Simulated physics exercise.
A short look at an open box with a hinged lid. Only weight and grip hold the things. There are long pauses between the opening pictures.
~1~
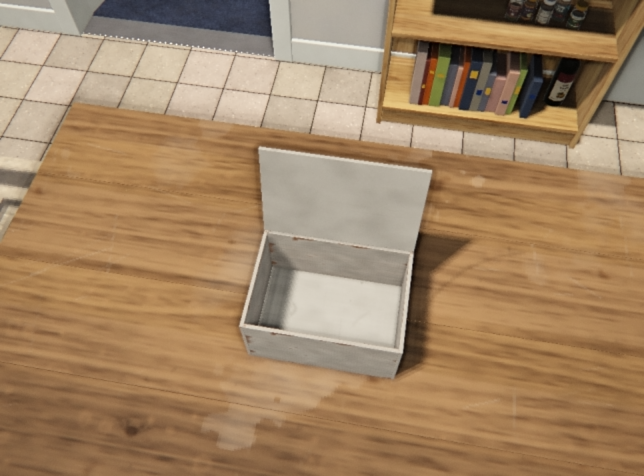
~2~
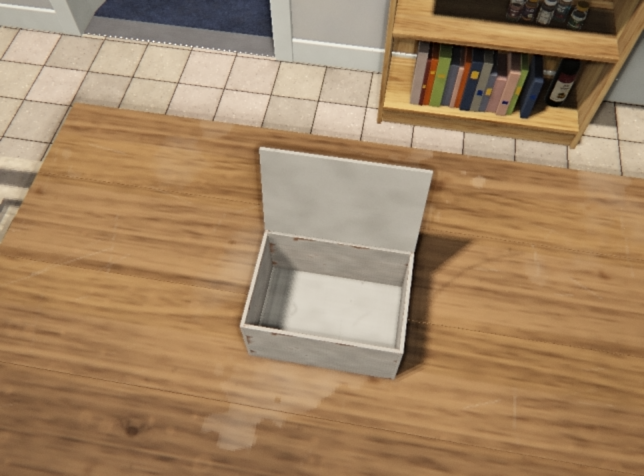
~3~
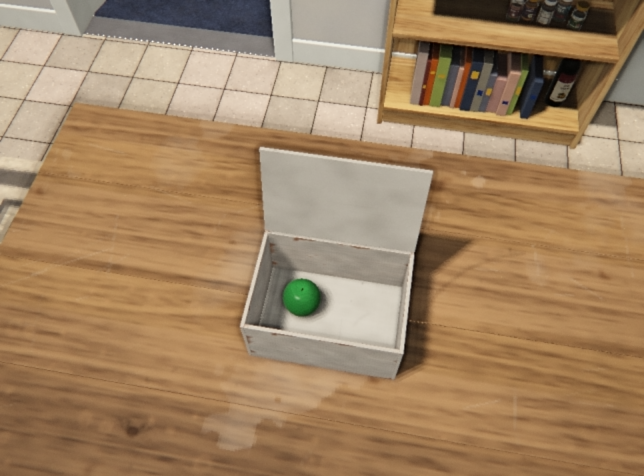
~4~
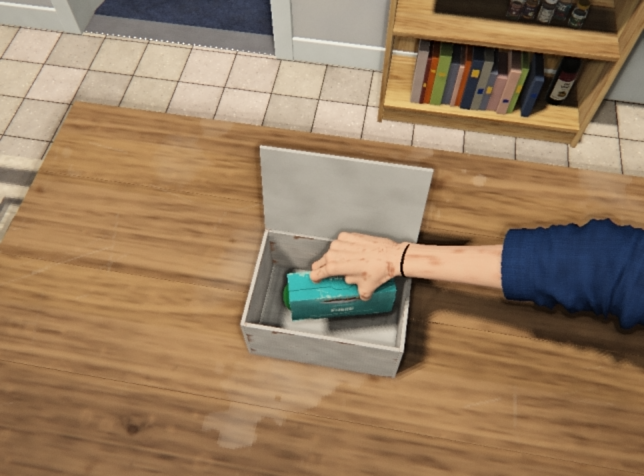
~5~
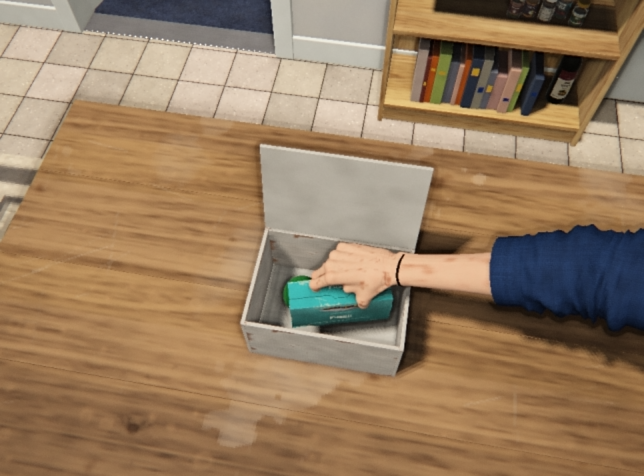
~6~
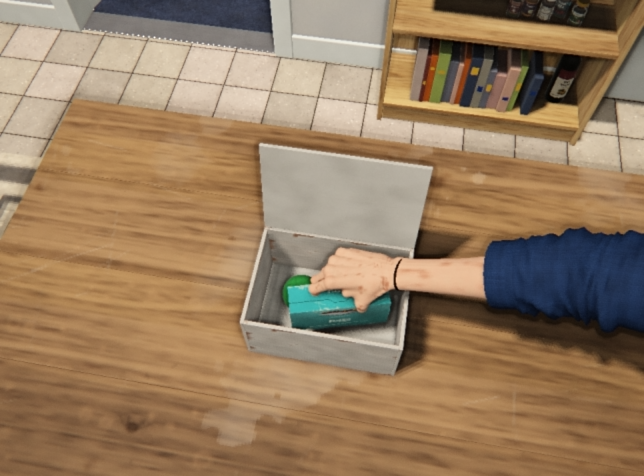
At first, an open box with a raised lid sits empty on a wooden table, and then a round green object appears inside it on the left. Next, a hand in a blue sleeve reaches in from the right, holding a turquoise carton inside the box, and shifts it very slightly.
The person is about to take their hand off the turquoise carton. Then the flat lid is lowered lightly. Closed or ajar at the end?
Here the lid shuts flat.
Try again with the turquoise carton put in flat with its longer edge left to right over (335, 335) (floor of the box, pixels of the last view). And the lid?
Then it closes.
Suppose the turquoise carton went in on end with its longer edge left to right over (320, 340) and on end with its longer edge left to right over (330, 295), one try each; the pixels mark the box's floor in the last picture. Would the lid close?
First try: It is held up; second try: It sits on the rim.
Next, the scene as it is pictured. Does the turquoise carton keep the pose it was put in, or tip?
It stays as placed.
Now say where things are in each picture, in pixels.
The last thing is not in view yet, in the first picture.
The last thing is not in view yet, in the second picture.
The last thing is not in view yet; green apple (302, 297), in the third picture.
On its way; turquoise carton (341, 293), in the fourth picture.
On its way; turquoise carton (339, 301), in the fifth picture.
In place under the hand; turquoise carton (338, 305), in the sixth picture.
Then, 1.00 s past the last view, lid starting down; turquoise carton displaced a little near (338, 322).
Then, 1.70 s past the last view, lid 53° above the rim; turquoise carton displaced a little near (338, 322).
Then, 2.10 s past the last view, lid 22° above the rim; turquoise carton displaced a little near (338, 322).
Finally, lid shut; moved from the start, turquoise carton; green apple still in place. Final places as the last picture's camera would see them, turquoise carton near (338, 322).
